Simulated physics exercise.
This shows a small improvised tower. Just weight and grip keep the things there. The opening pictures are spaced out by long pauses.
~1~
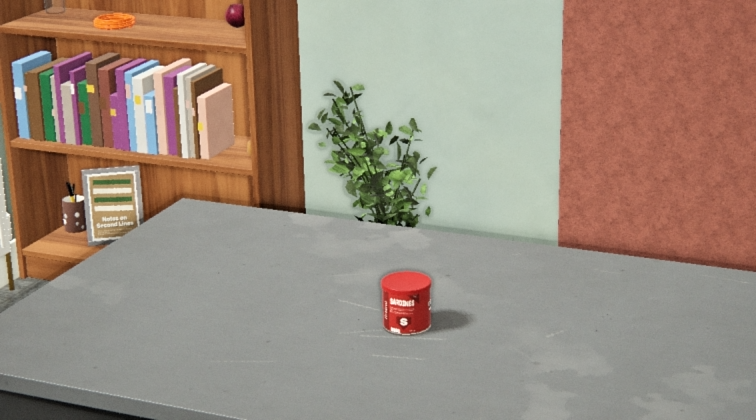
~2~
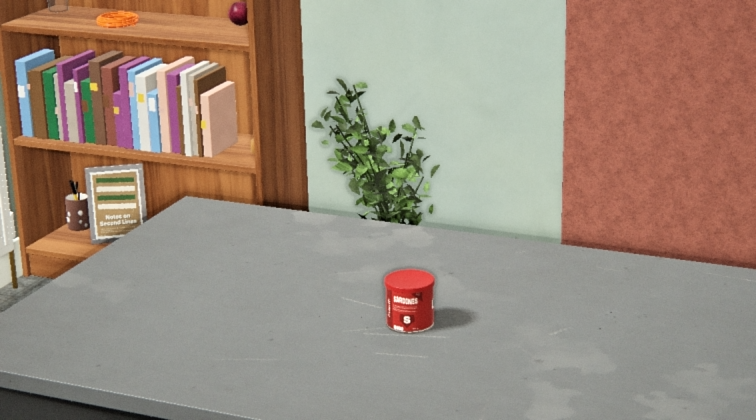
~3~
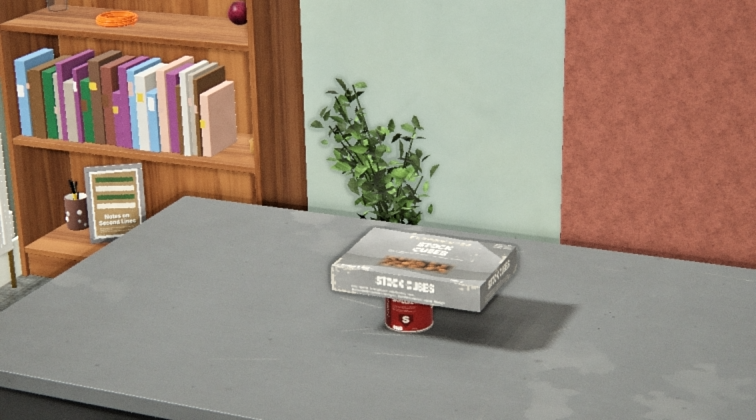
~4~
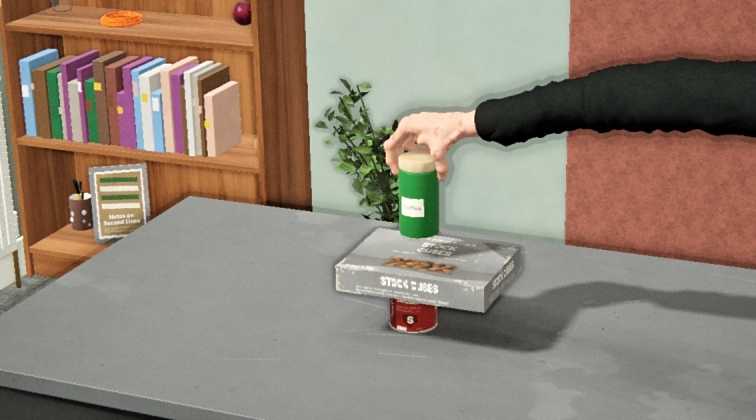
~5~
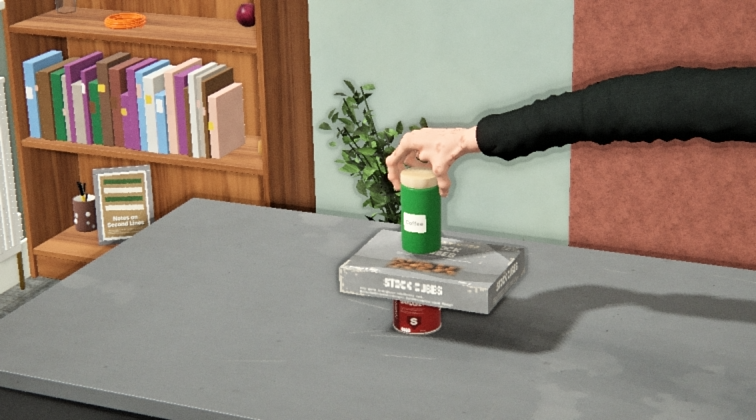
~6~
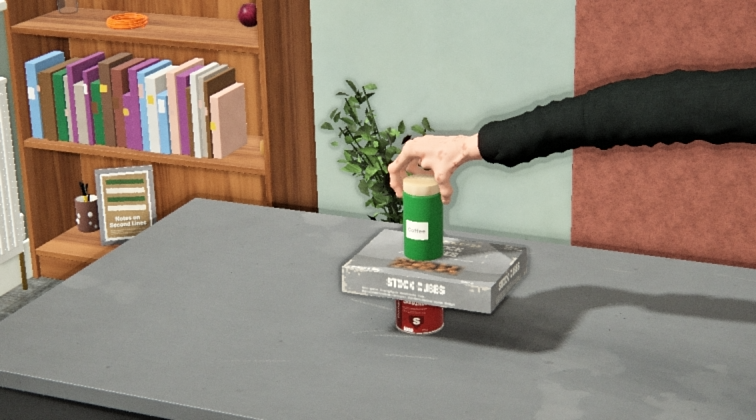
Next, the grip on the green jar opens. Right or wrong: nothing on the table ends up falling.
Right.
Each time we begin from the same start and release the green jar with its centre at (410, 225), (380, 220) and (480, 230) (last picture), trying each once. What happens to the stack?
Stands firm, stands firm, topples.
Then, 0.30 s later than the last frame, all is still.
Then, 0.70 s later than the last frame, green jar resting near (423, 218).
When it is over, all 3 as before. End places, in pixels of the last picture, green jar near (423, 218). The stack holds.
